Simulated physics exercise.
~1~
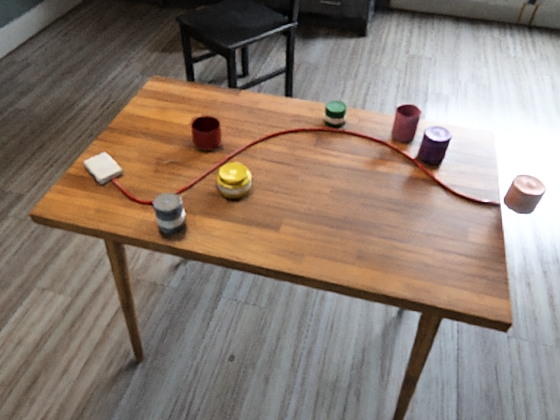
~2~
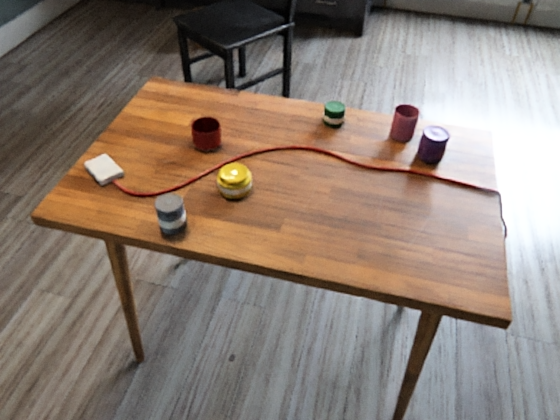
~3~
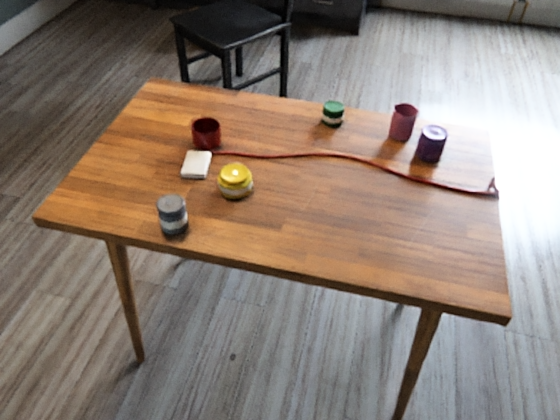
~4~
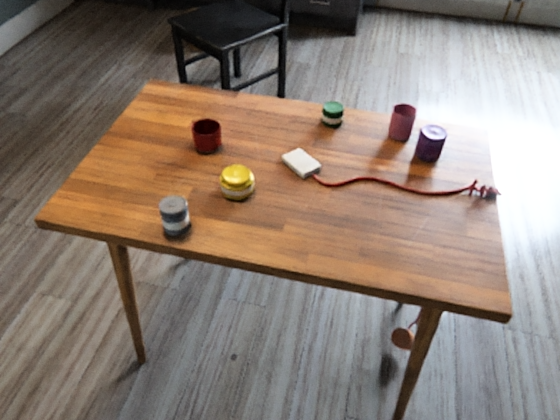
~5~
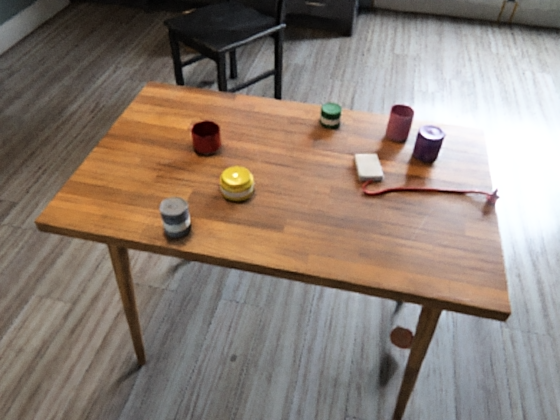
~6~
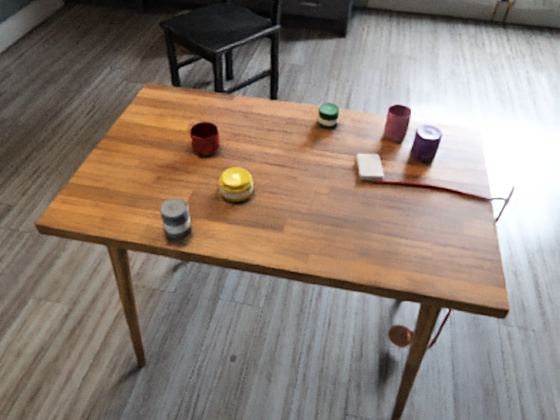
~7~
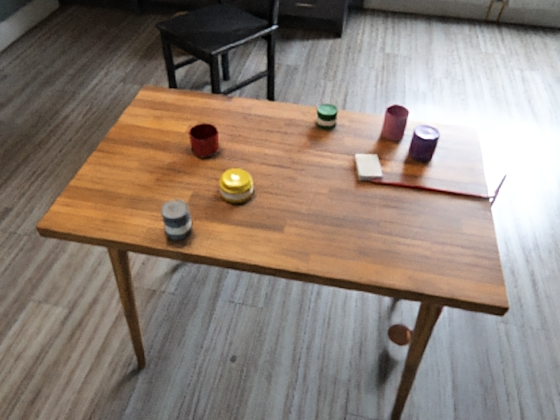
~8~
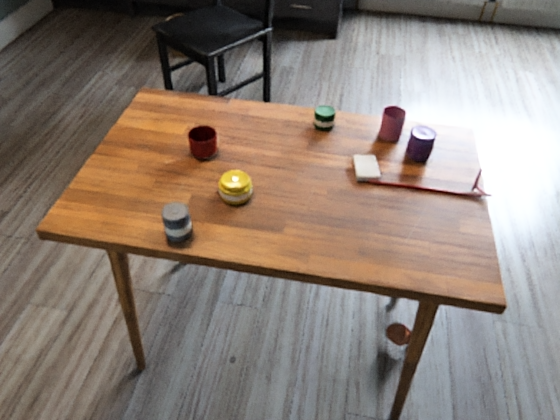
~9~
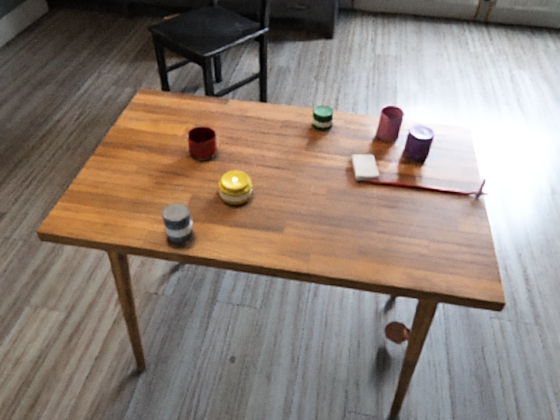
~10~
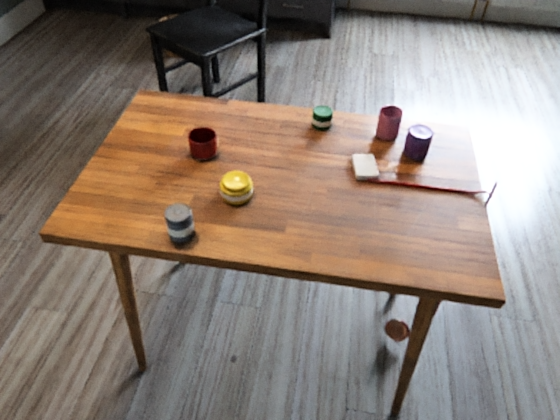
A wooden table held a few colourful jars and cups as an orange speaker dropped off its right edge, its red cable dragging a white phone rightward across the tabletop until it stopped near the purple tub, the speaker left hanging below.
